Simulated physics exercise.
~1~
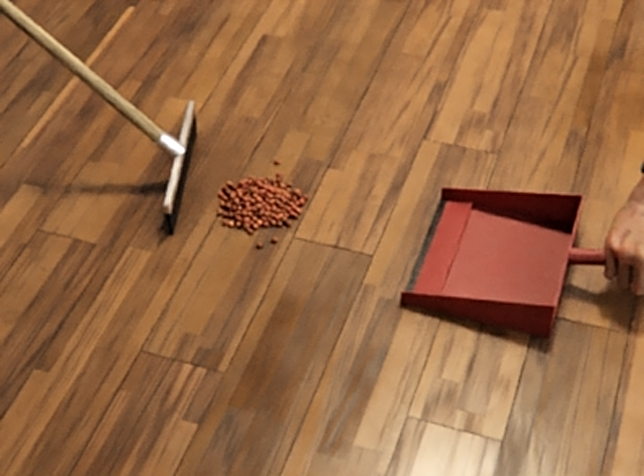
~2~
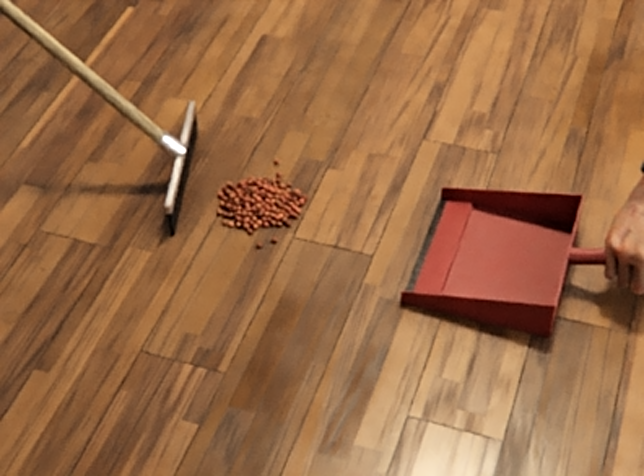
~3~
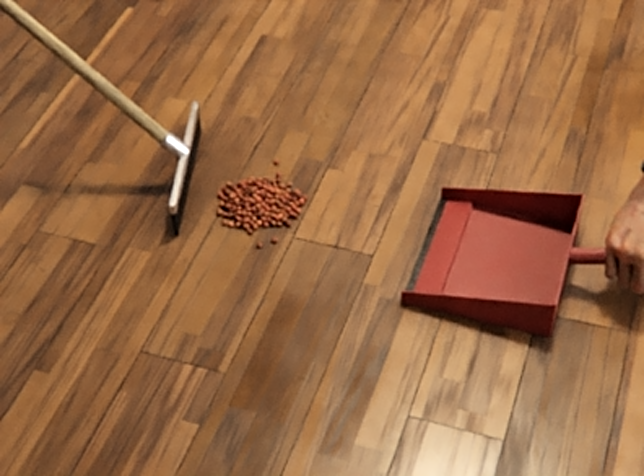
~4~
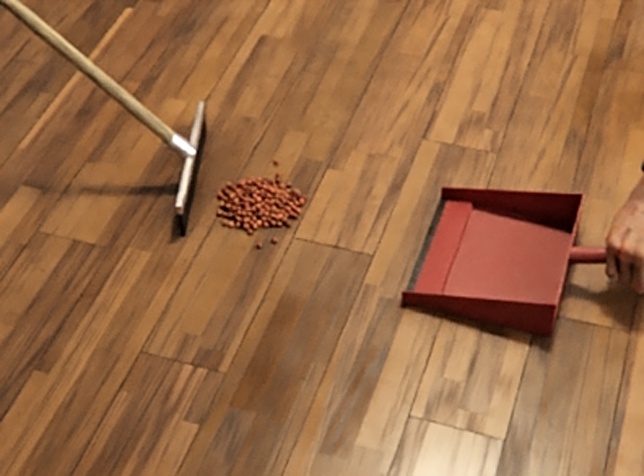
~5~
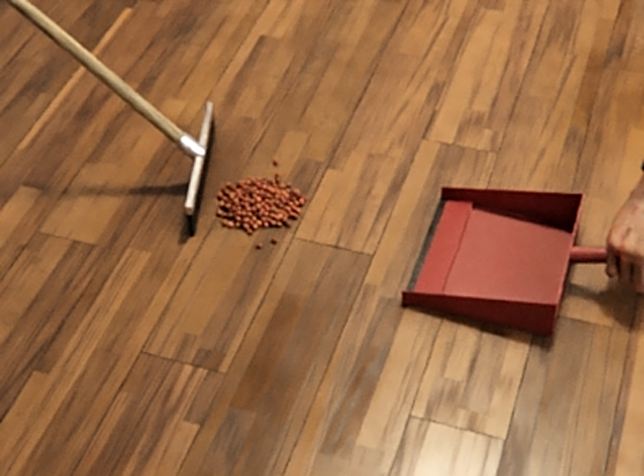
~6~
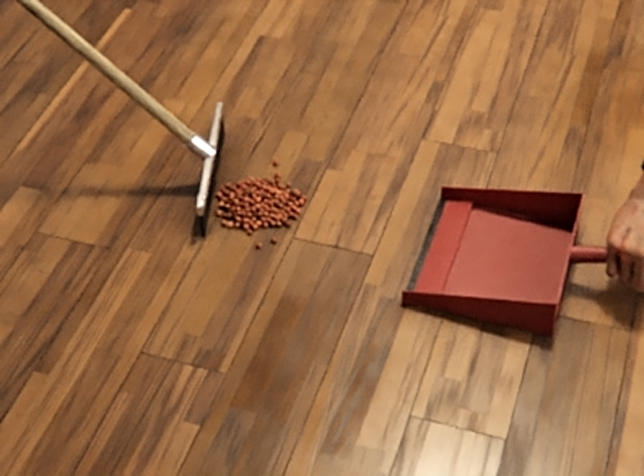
The clip shows a long-handled blade sliding slowly to the right across a wooden floor until it is beside a small pile of reddish-brown pellets, while a hand at the right holds a red dustpan still.
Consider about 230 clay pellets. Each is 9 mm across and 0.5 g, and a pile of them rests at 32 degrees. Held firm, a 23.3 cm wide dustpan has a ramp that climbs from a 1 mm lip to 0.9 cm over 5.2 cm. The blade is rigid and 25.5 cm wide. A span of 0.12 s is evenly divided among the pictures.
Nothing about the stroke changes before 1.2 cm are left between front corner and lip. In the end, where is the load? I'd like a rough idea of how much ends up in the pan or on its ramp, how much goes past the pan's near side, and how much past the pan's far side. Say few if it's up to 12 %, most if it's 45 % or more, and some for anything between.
Here is my call: Pan some, near side few, far side some.
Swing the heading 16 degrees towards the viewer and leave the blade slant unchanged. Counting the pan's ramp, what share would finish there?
My guess is some 40 percent.
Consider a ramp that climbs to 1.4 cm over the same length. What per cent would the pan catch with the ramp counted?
Estimated share: Around 30 in a hundred.
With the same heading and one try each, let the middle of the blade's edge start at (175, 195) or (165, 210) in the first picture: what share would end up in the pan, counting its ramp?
Around 30 percent, then around 30 percent.
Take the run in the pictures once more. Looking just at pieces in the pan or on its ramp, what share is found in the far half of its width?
Estimate: Close to 100 %.
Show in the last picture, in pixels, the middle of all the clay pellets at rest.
Centre at rest: Approx. (440, 209) px.
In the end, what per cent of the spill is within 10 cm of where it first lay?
Around 0 percent.
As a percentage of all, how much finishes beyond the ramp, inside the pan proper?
About 10 %.
Then, 0.23 s after the last picture, middle of the blade 21 cm from the lip; 0 % over the lip, far side 10 %, near side 0 %.
Then, 0.38 s after the last picture, middle of the blade 10 cm from the lip; 0 % over the lip, far side 20 %, near side 0 %.
Then, 0.66 s after the last picture, middle of the blade 4 cm from the lip; 35 % over the lip, far side 30 %, near side 0 %.
In the end, pan 35 %, near side 0 %, far side 30 %, in front of the lip or behind the blade 35 %.
